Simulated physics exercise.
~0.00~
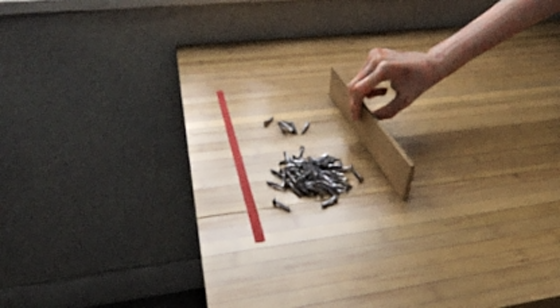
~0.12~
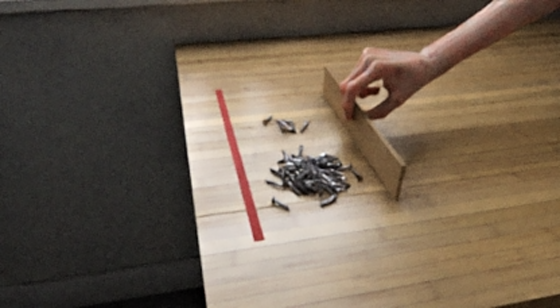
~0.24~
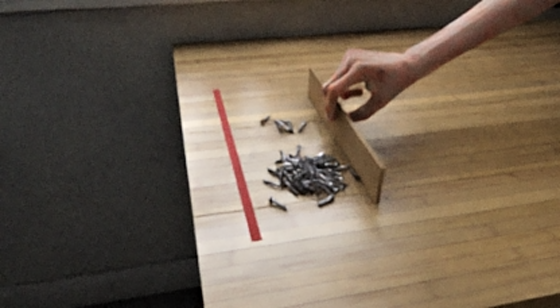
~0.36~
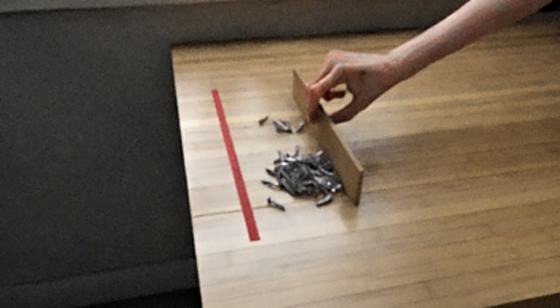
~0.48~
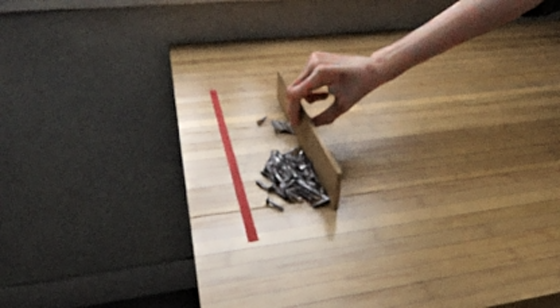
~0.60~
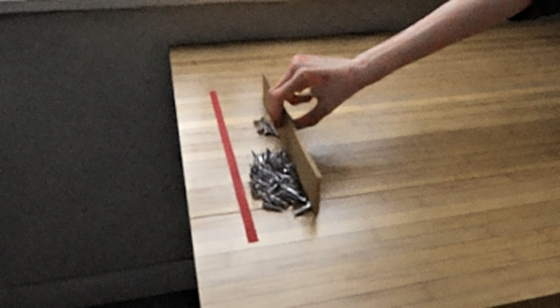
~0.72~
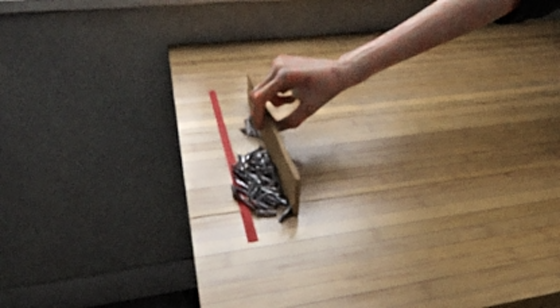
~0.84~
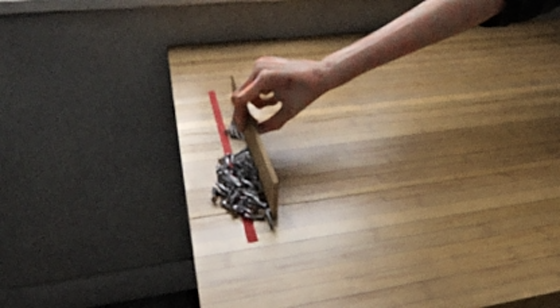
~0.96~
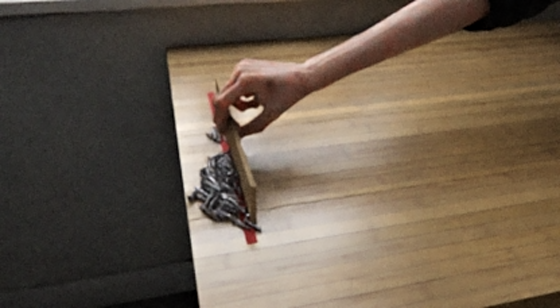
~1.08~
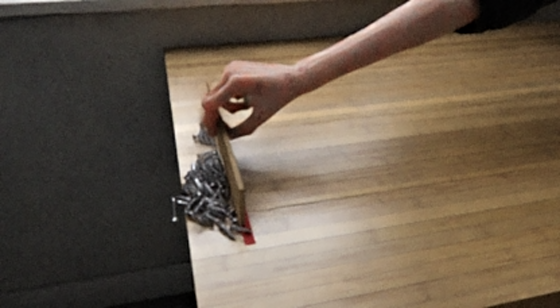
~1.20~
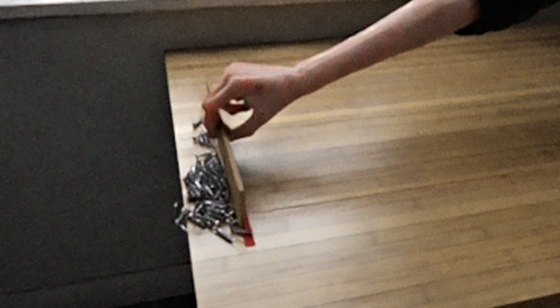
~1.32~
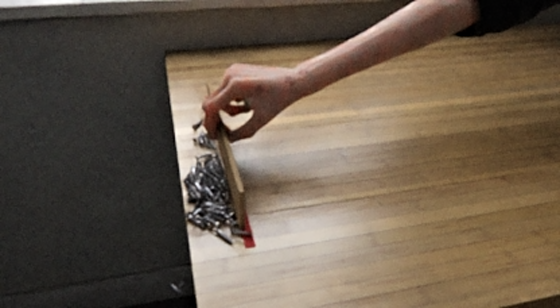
A bare forearm reaches in from the upper right, its hand holding an upright piece of brown card on a light wooden table, seen from above at a slant in a slightly swaying view. Left of the card lie a large pile of small dark metal pieces and a smaller group behind it, with red tape beyond and a dark drop past the table's left edge. The hand slides the card left, gathering both groups and pushing them across the tape. The card stops at the tape, and a few pieces from the front pile go over the edge. Most of that pile stays at the brink, while the back group remains on the table.
